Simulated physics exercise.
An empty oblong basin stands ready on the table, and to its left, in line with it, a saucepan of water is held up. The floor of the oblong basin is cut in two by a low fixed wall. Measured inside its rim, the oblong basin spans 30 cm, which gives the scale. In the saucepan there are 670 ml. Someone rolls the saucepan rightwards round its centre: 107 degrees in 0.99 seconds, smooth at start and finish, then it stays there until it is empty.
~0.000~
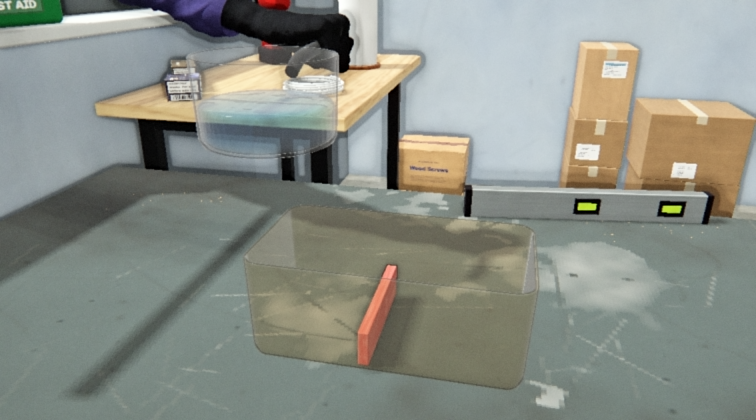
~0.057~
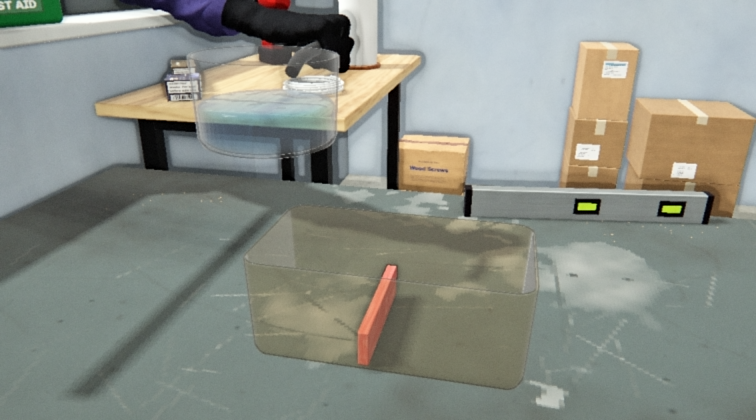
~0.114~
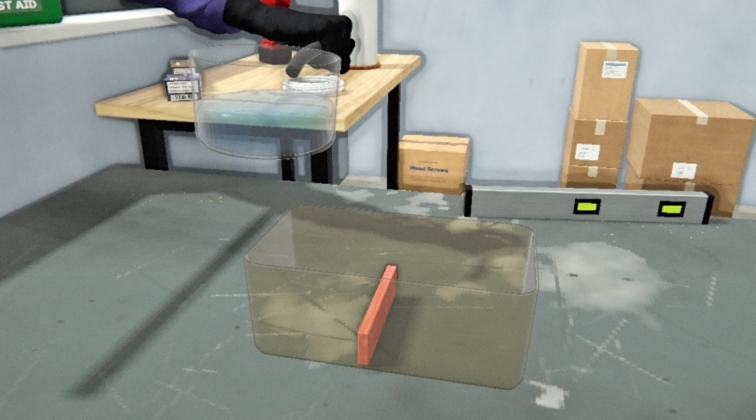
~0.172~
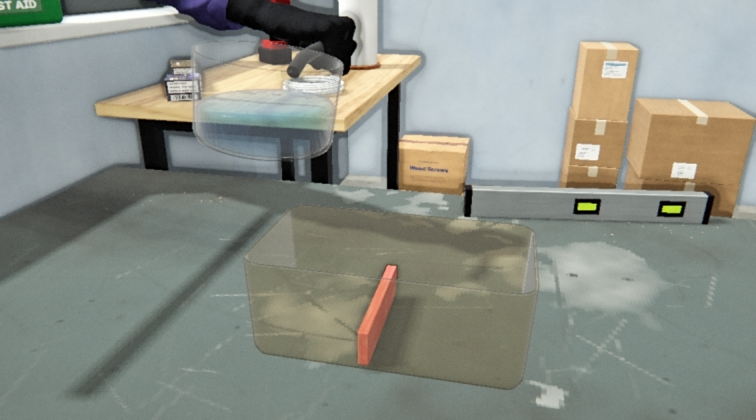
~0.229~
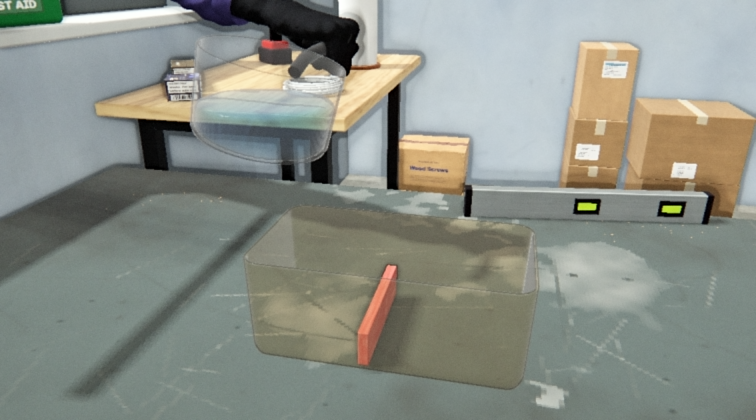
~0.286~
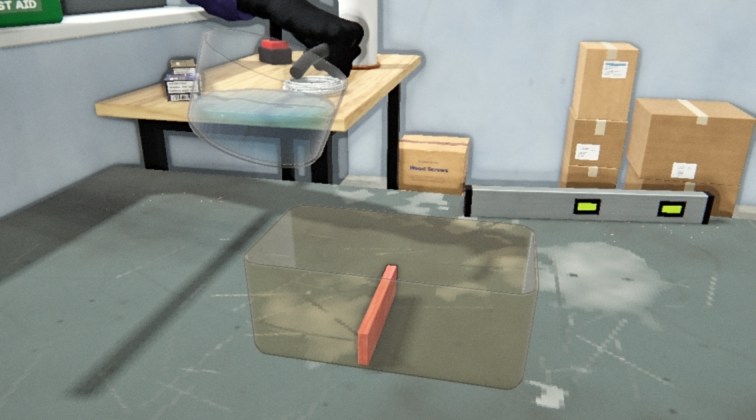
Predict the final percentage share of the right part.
Right part: About 46 %.
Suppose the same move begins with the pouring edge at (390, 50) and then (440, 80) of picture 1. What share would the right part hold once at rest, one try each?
Try 1: Approx. 95 %; try 2: Approx. 95 %.
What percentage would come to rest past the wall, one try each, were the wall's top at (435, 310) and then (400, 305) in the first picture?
One try each: Around 5 percent and then around 20 percent.
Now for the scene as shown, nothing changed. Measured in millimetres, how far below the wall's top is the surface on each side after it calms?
Left roughly 22 mm; right roughly 28 mm.
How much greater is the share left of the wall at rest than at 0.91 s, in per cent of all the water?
Close to 30% of the whole.
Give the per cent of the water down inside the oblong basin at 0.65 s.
The basin holds roughly 4 in a hundred parts at that moment.
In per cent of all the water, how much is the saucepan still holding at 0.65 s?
I'd estimate some 66 % remains.
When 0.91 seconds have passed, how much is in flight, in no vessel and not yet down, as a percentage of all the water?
Airborne fraction: Approx. 16 %.
After 0.65 s the tilt is 78° and 66 per cent is still to pour, 2 is left of the wall and 1 right of it.
After 0.91 s the tilt is 105° and 16 per cent is still to pour, 23 is left of the wall and 45 right of it.
After 1.19 s the tilt is 107° and 1 per cent is still to pour, 50 is left of the wall and 45 right of it.
After 1.49 s the tilt is 107° and 0 per cent is still to pour, 52 is left of the wall and 46 right of it.
In the end 52 per cent lies left of the wall, 46 right of it and 1 outside.
